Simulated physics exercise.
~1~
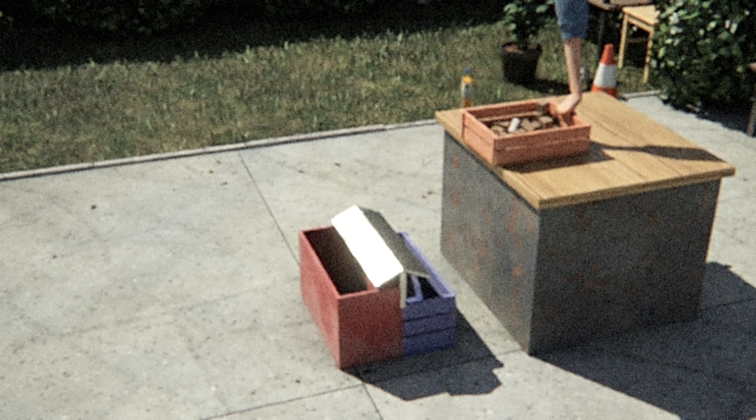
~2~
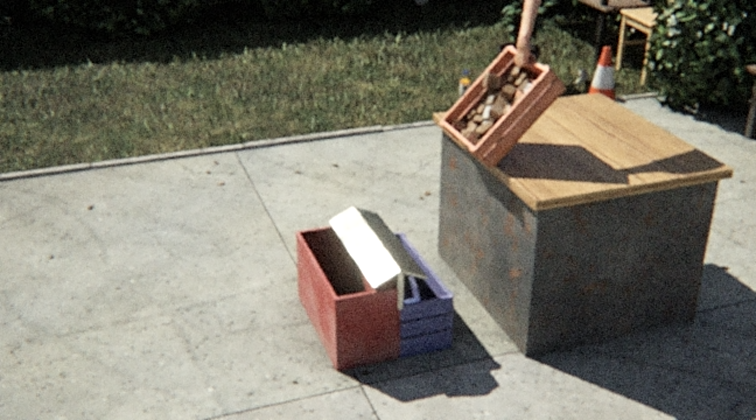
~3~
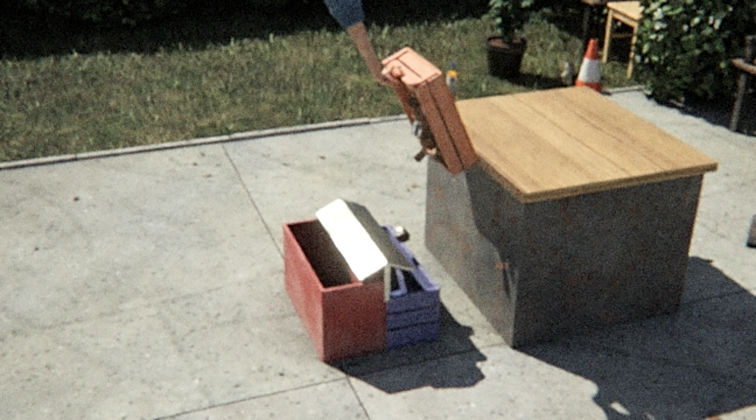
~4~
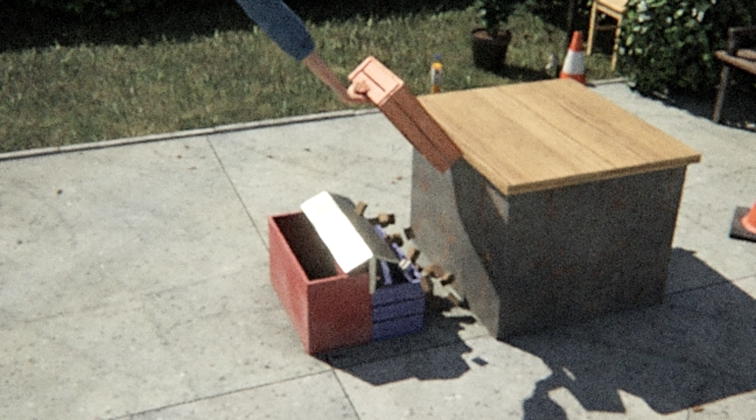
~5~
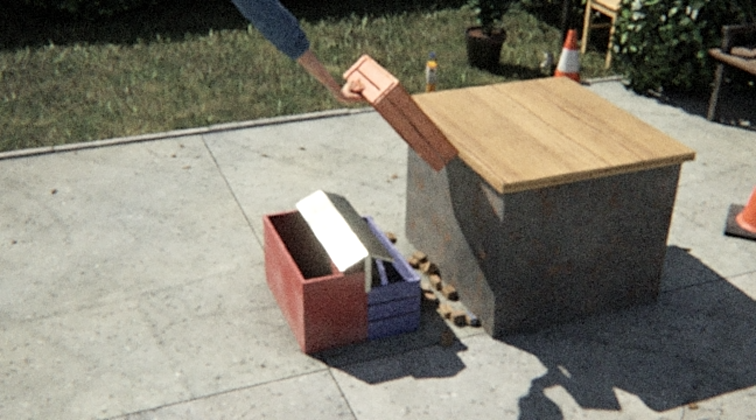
At the start, a hand holds an orange tote full of small brown parcels on a wooden-topped bench, with a red trough and a blue tote side by side on the sunlit paving below, a pale ridge over their shared wall. The hand tips the tote up toward the left over the bench edge. It keeps turning until the tote is past upright, and the parcels begin to fall. They tumble down in a stream beside the bench. The tote stays upended as most land in the blue tote, while the rest lie on the paving between it and the bench.
